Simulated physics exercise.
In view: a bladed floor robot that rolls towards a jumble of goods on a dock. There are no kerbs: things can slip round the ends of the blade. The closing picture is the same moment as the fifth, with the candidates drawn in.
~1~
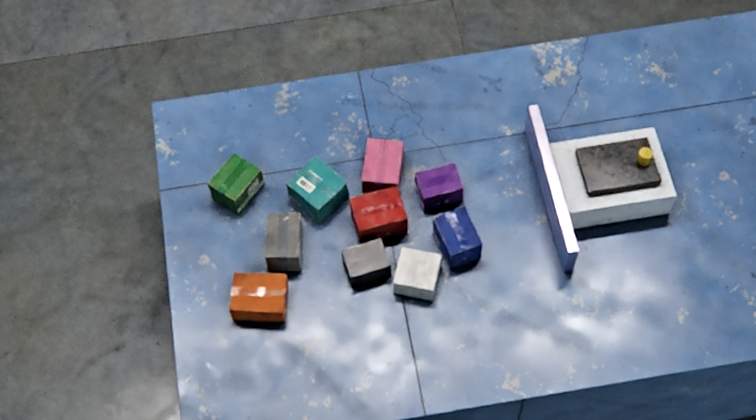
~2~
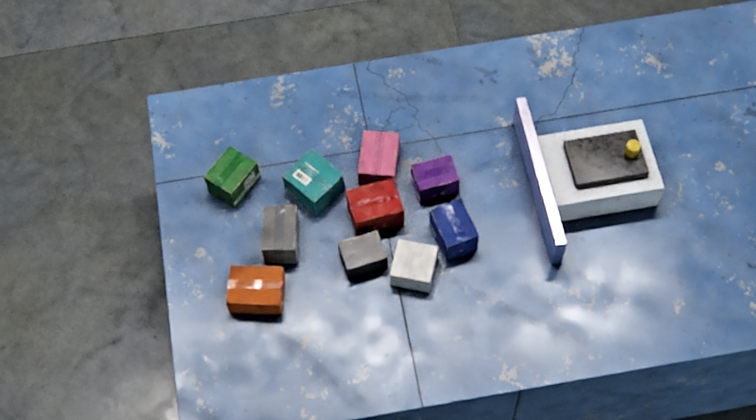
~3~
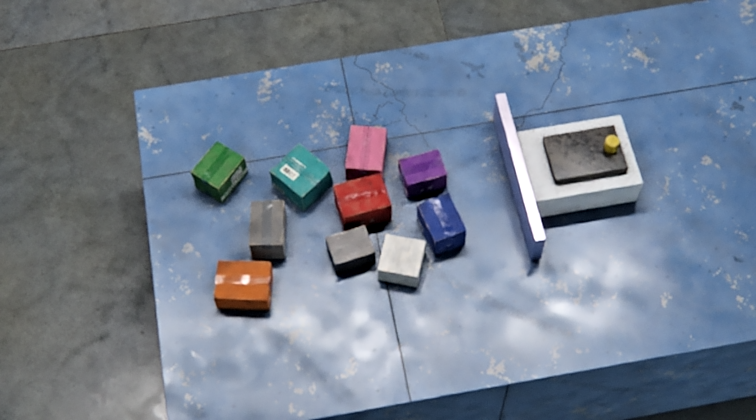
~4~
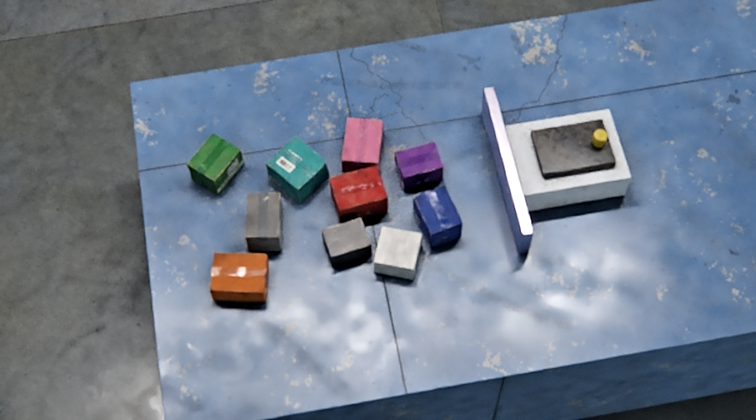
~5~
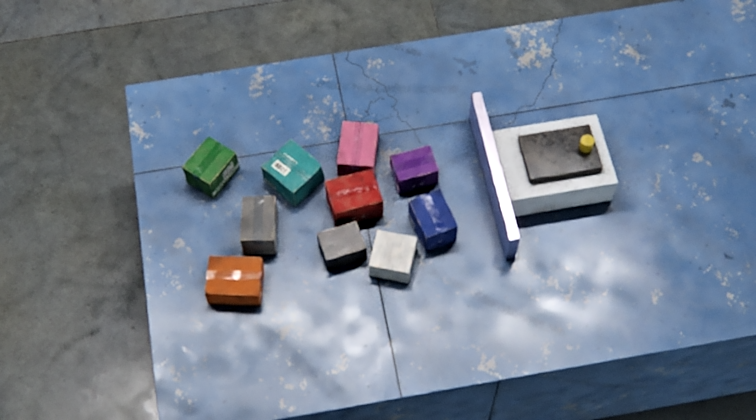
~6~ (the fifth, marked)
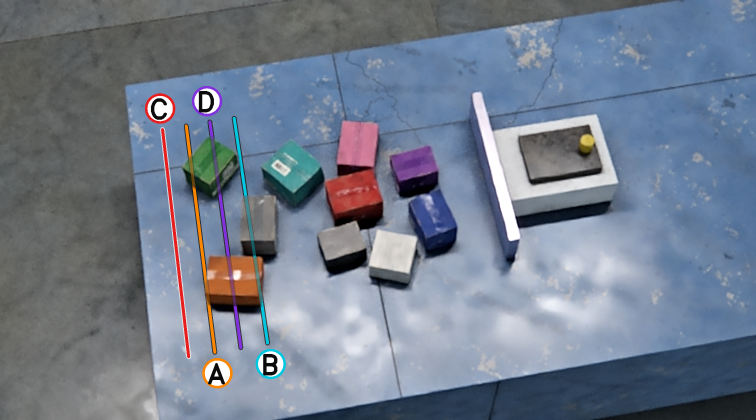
A white bladed machine with a dark top and a yellow knob rolls slowly left across a blue, scuffed dock surface, seen from high above. Left of its upright pale blade sit scattered boxes: green, turquoise, pink and purple along the top, red and blue mid-group, greys, white and orange lower down. The machine steadily closes the gap to the unmoving boxes while the camera drifts slightly.
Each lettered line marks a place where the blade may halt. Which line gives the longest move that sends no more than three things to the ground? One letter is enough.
Up to line D.
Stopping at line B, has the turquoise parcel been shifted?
By then, yes.
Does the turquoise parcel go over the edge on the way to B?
No.
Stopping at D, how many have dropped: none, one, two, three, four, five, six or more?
Two.
On the copy, A at (200, 233); B at (250, 225); C at (175, 237); D at (225, 229).
On D. First, robot (458, 170); pink box (343, 147); white crate (360, 274).
Then, robot (361, 185); orange parcel (196, 288); grey box (194, 240).
Finally, robot (286, 198); grey box over the edge; orange parcel over the edge; two fallen.
By contrast, A drops five; B is within the limit but short; C drops six.
